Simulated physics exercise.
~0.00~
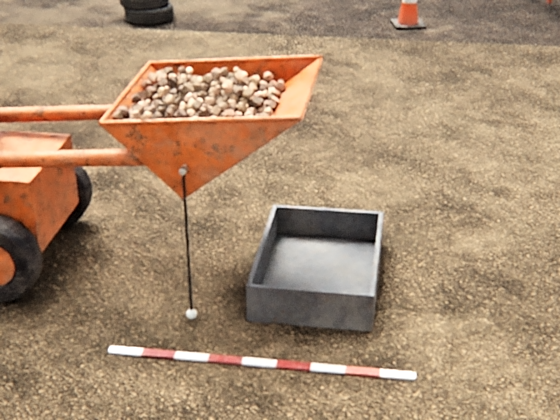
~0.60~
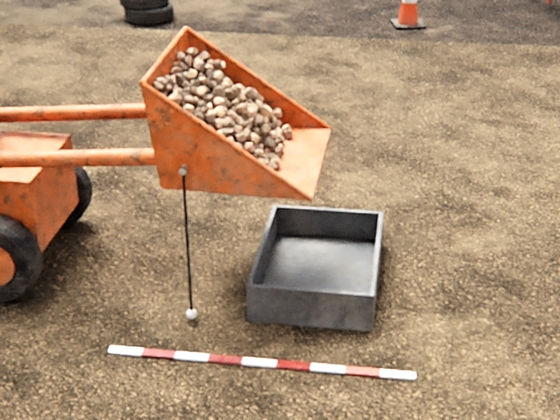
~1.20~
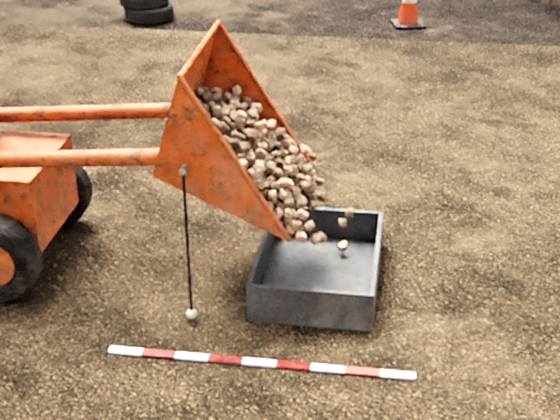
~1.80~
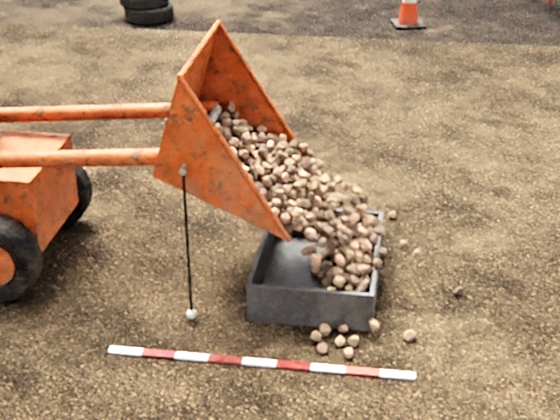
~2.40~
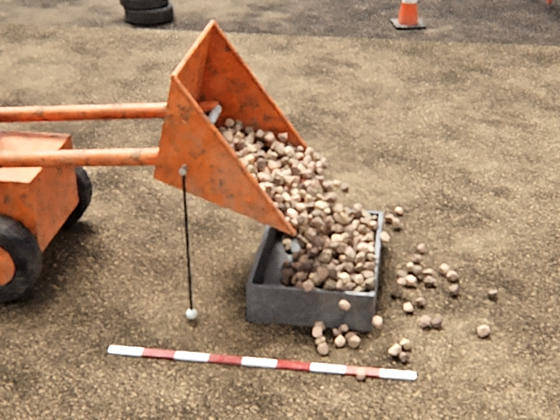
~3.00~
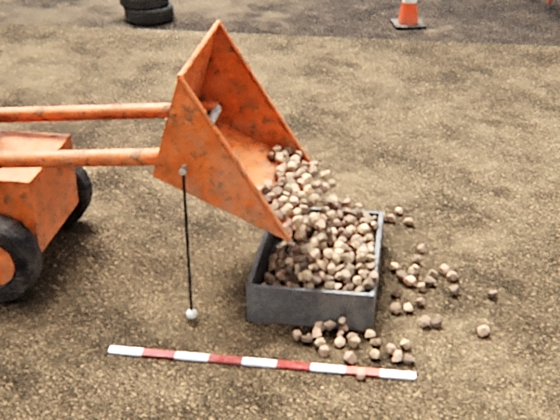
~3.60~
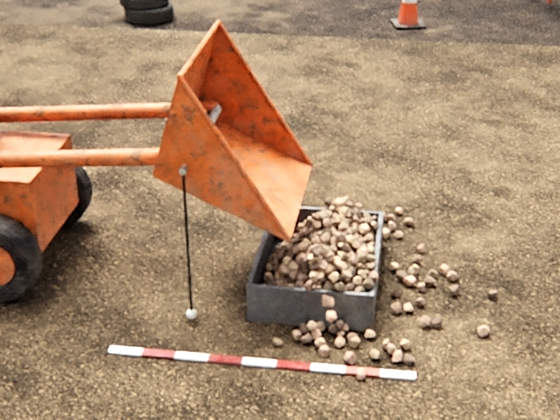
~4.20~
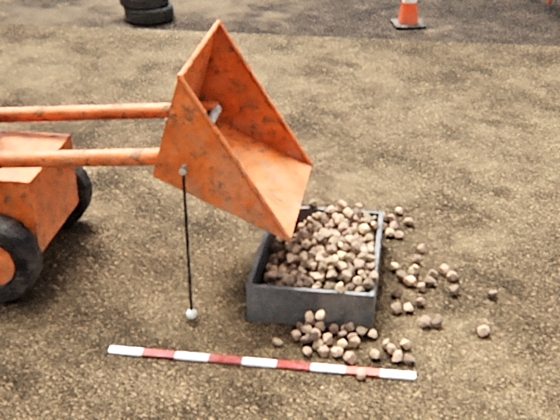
An orange loader bucket heaped with brownish stones tipped forward to the right and poured them into a low grey bin, some spilling onto the ground in front and to the right, until the bucket hung empty and still above a heaped bin.
